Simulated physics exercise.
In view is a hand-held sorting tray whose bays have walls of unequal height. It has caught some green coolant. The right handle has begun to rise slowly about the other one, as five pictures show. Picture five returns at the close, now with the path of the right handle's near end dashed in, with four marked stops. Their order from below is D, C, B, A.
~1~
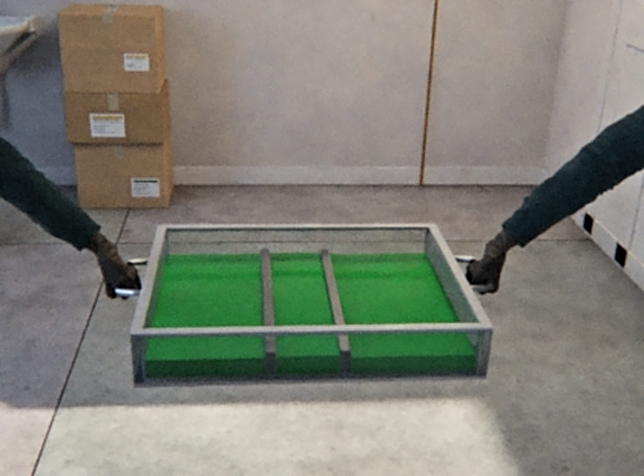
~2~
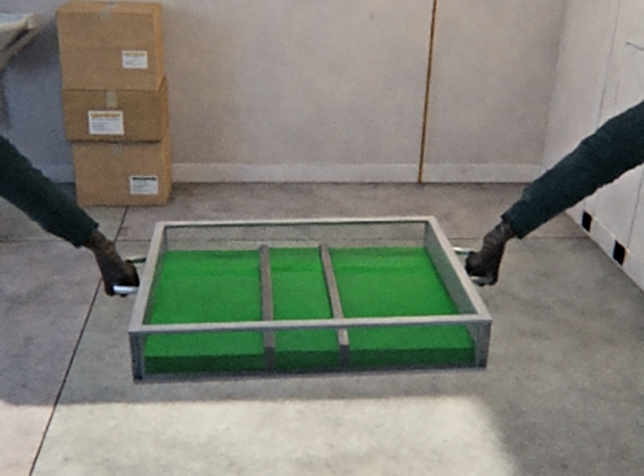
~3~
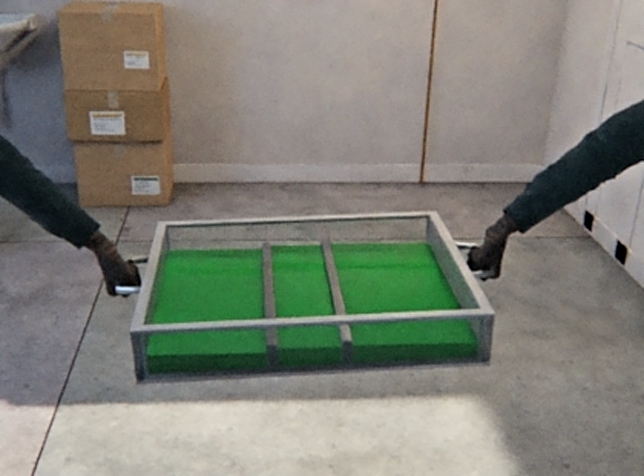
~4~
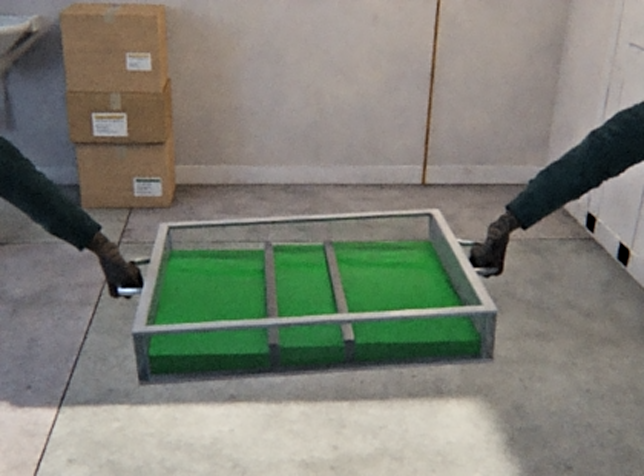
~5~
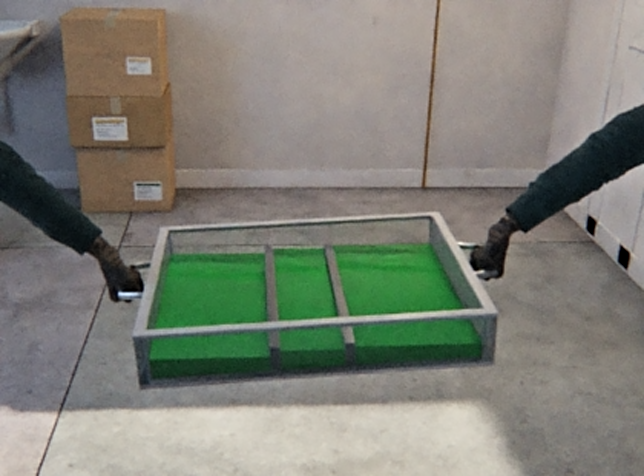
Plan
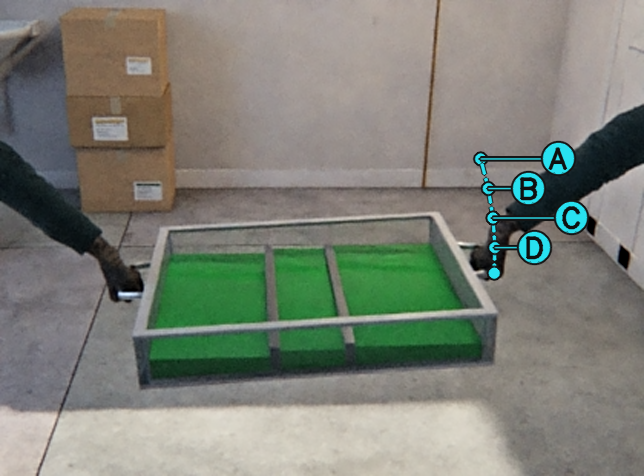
In the video, two gloved hands hold a gray-framed tray with three bays of green liquid above a concrete floor, tilting it slightly down to the left while stacked cardboard boxes stand by the back wall.
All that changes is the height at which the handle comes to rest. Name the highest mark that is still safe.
Choose B.
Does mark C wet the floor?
No.
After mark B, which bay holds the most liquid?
It is the left one.
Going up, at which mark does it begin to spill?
Here it is mark A.
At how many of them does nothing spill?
Three of them.
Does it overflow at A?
Yes.
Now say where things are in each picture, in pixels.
The tray is level; deepest in the middle bay, at (301, 298), shallowest in the right; right handle at (481, 274).
Tipped about 1° down to the left; no wall is crossed; right handle at (480, 265).
Tipped about 2° down to the left; no wall is crossed; right handle at (482, 260).
Tipped about 3° down to the left; no wall is crossed; right handle at (485, 256).
Tipped about 3° down to the left; deepest in the middle bay, at (305, 293), shallowest in the right; right handle at (485, 259).
On the marked copy, A at (480, 158); B at (488, 188); C at (493, 217); D at (494, 247).
With A, about 10 % goes over the rim.
With B, nothing spills; the left bay holds the most.
With C, nothing spills; the left bay holds the most.
With D, nothing spills; the right bay holds the most.
